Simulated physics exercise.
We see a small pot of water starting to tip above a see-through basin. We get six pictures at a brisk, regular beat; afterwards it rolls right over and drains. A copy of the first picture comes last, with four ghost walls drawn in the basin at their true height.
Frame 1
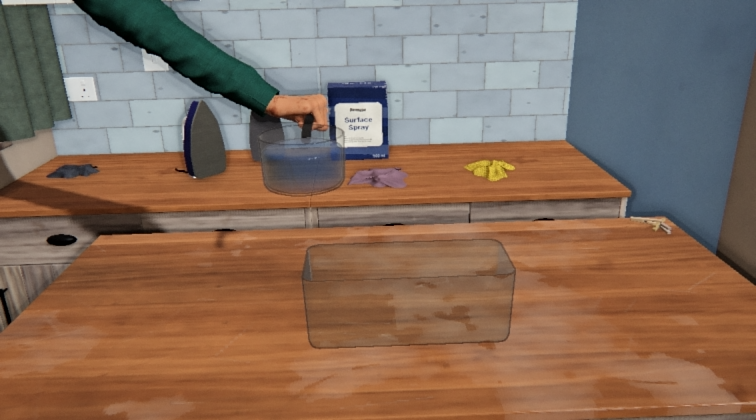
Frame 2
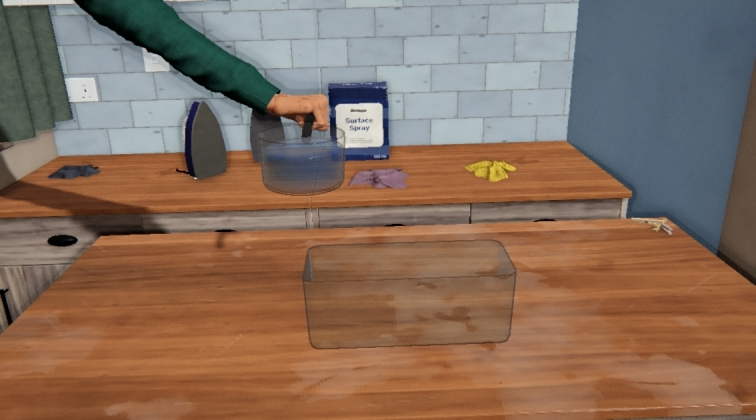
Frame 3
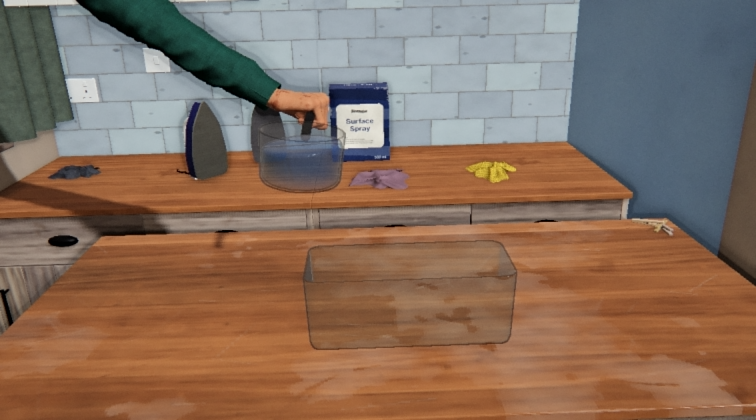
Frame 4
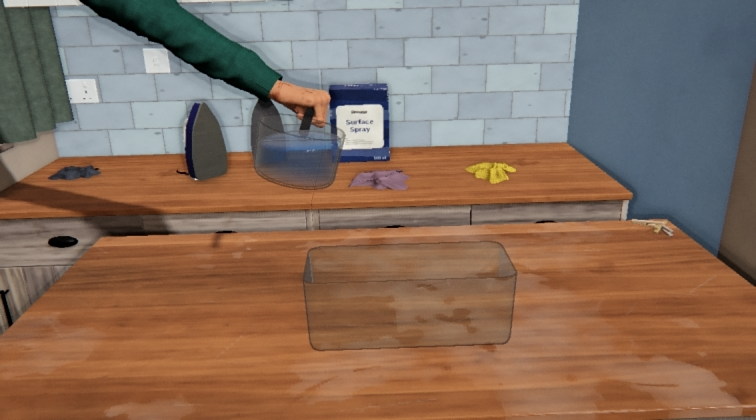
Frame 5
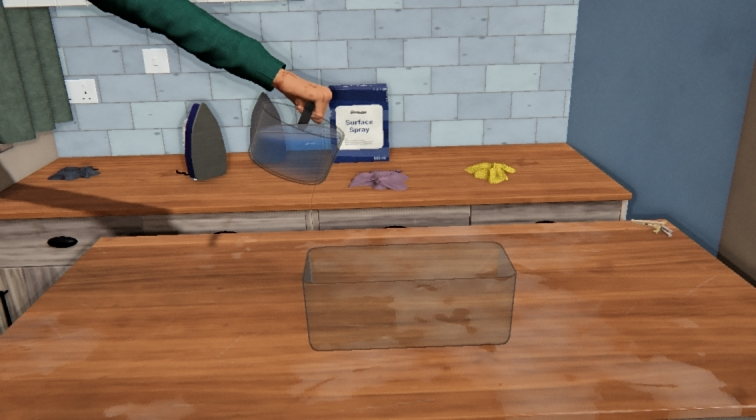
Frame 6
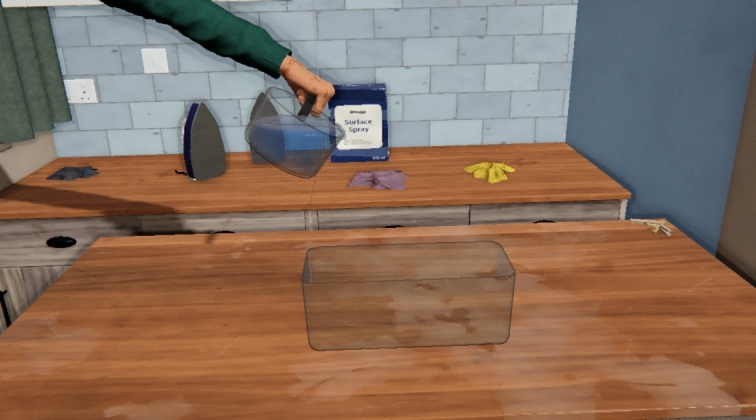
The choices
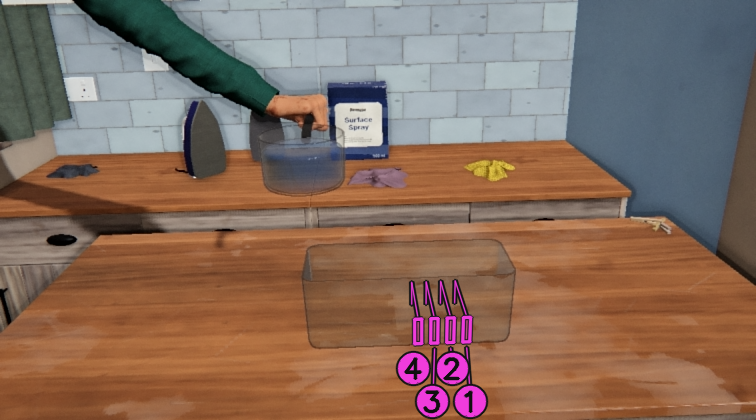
A green-sleeved arm holding a small clear pot of blue water above a see-through basin, steadily tilting it until water reaches the lip.
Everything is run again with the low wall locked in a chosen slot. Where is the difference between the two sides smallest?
Use position 3.
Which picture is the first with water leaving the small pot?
Picture 6.
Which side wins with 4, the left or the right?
The right side.
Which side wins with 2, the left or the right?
The left one.
On the marked copy, 1 at (466, 347); 2 at (450, 347); 3 at (434, 348); 4 at (418, 349).
For position 1, about 93 % ends left of the wall and 5 % right of it.
For position 2, about 79 % ends left of the wall and 17 % right of it; 3 % is lost outside.
For position 3, about 42 % ends left of the wall and 56 % right of it.
For position 4, about 15 % ends left of the wall and 84 % right of it.
